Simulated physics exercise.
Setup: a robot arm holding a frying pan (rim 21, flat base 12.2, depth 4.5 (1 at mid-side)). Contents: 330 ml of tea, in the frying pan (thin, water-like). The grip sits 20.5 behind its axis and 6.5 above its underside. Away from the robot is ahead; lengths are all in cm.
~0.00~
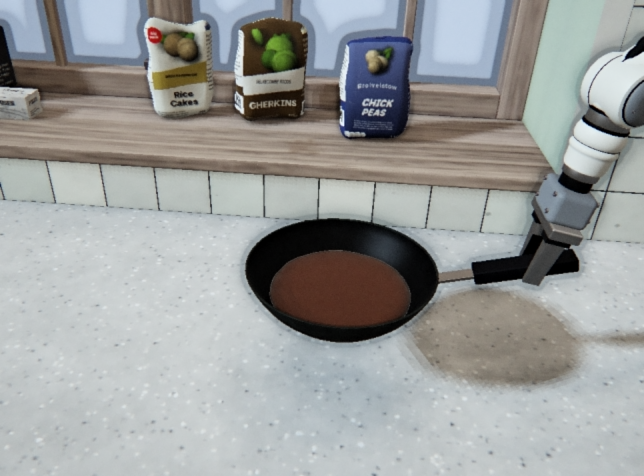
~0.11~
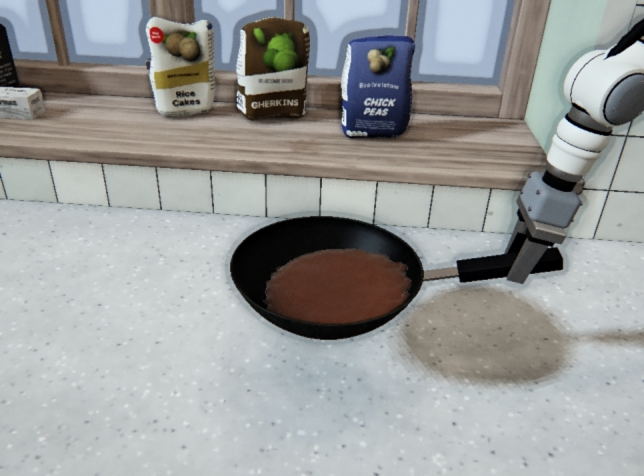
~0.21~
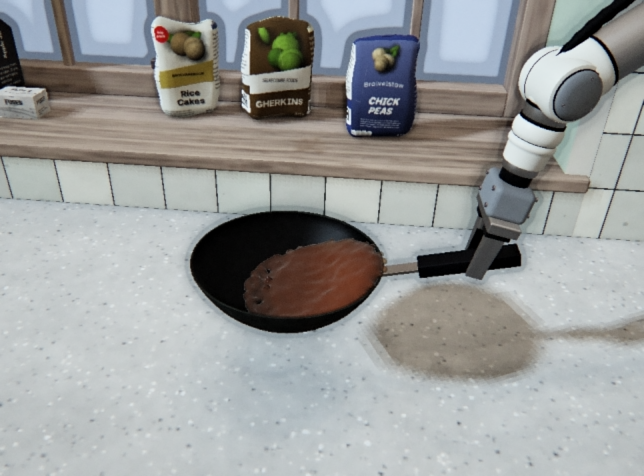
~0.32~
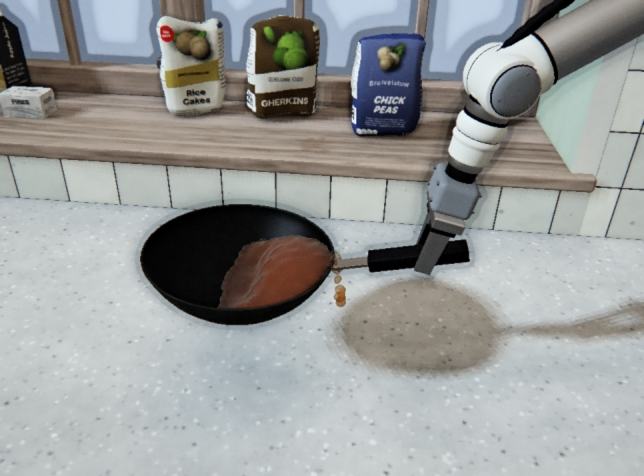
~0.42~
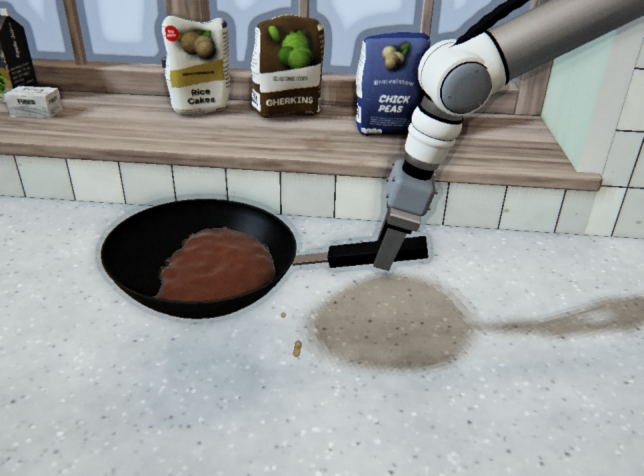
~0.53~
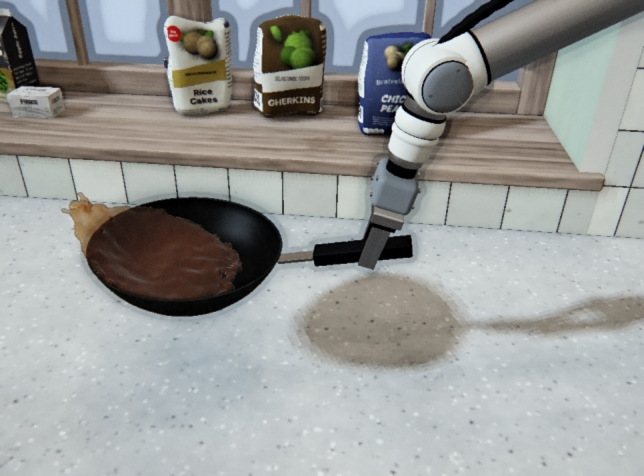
We see a robot arm slide a black frying pan of reddish-brown liquid leftward across a speckled counter; the liquid sloshes toward the handle, a few drops fall, then it surges left and some spills over the far-left rim.
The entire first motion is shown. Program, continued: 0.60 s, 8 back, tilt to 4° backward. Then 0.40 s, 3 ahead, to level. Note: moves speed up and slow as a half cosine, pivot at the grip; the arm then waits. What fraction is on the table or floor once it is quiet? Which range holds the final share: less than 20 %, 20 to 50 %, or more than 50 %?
The final share is 20 to 50 %.
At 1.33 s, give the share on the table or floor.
Roughly 35 %.
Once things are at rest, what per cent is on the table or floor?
It works out at about 35 per cent.
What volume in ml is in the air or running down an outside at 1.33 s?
Outside the vessels: Near 0 ml.
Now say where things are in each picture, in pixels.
In the first picture, frying pan middle at (341, 284), level; upper third of the tea around (344, 289), from x 270 to 410, top at y 250; 325 ml in the frying pan.
In the second picture, frying pan middle at (326, 281), level; upper third of the tea around (361, 287), from x 265 to 410, top at y 250.
In the third picture, frying pan middle at (288, 275), tilted 1° backward; upper third of the tea around (354, 272), from x 245 to 385, top at y 240.
In the fourth picture, frying pan middle at (240, 268), tilted 2° backward; upper third of the tea around (299, 264), from x 220 to 345, top at y 235; 320 ml in the frying pan, 5 ml in the air or running down outside.
In the fifth picture, frying pan middle at (203, 262), tilted 3° backward; upper third of the tea around (215, 266), from x 150 to 305, top at y 230; 320 ml in the frying pan, 5 ml on the table or floor, 5 ml in the air or running down outside.
In the sixth picture, frying pan middle at (189, 260), tilted 3° backward; upper third of the tea around (114, 236), from x 60 to 240, top at y 190; 305 ml in the frying pan, 5 ml on the table or floor, 15 ml in the air or running down outside.
After 0.93 s, tilted 4° backward, liquid up to 19 above the table; 235 ml in the frying pan, 90 ml on the table or floor, 5 ml in the air or running down outside.
After 1.33 s, tilted 2° backward, liquid up to 17 above the table; 215 ml in the frying pan, 115 ml on the table or floor.
After 1.73 s, level, liquid up to 15 above the table; 215 ml in the frying pan, 115 ml on the table or floor.
After 2.53 s, level, liquid up to 15 above the table; 215 ml in the frying pan, 115 ml on the table or floor.
At rest, 215 ml in the frying pan, 115 ml on the table or floor. That is 35 % on the table or floor.
